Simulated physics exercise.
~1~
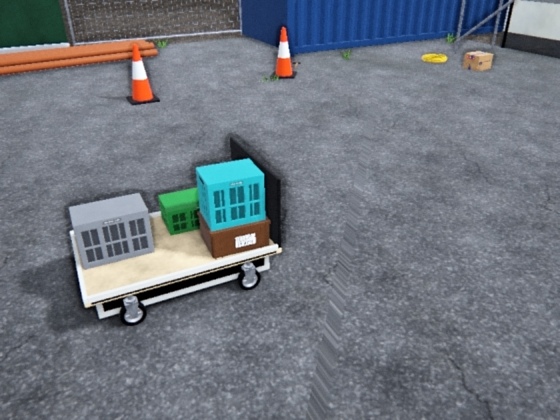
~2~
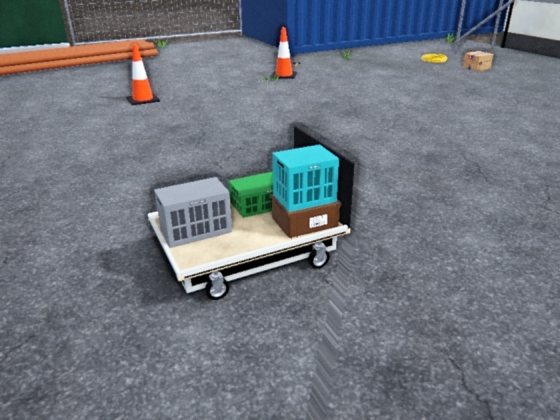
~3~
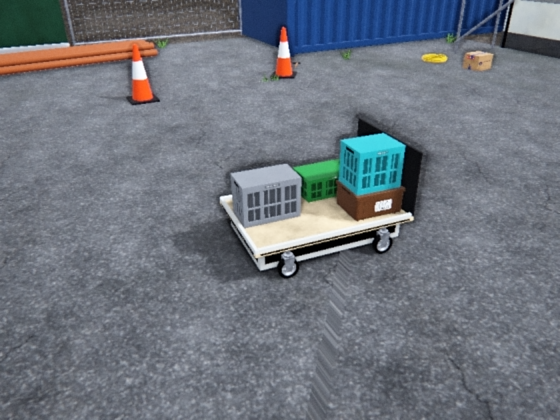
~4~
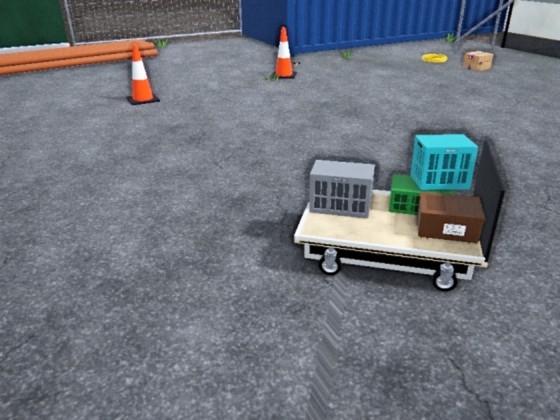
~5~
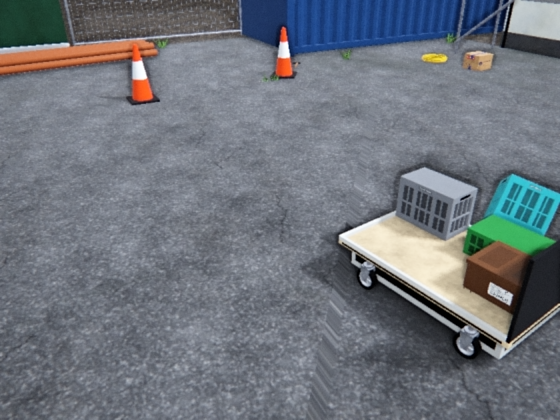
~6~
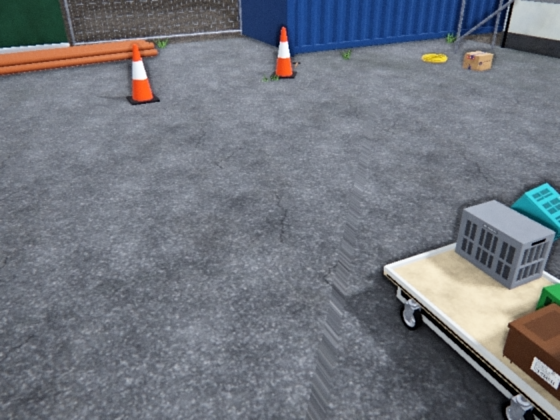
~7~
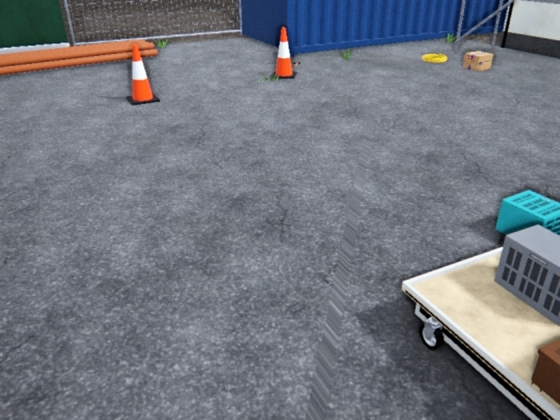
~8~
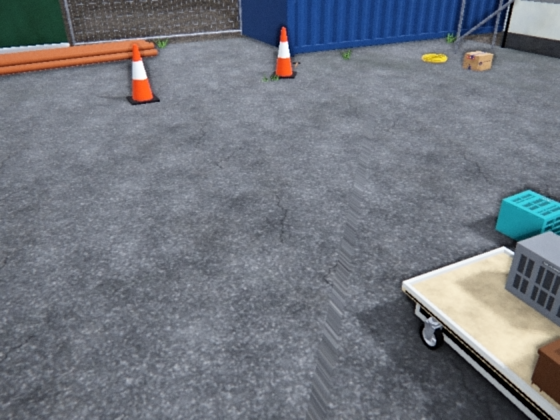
A flat cart carrying three crates and a brown box rolled right across a paved yard, then swung toward the viewer as the turquoise crate tipped off the far side. The cart stopped partly out of view, the turquoise crate on the ground behind it.
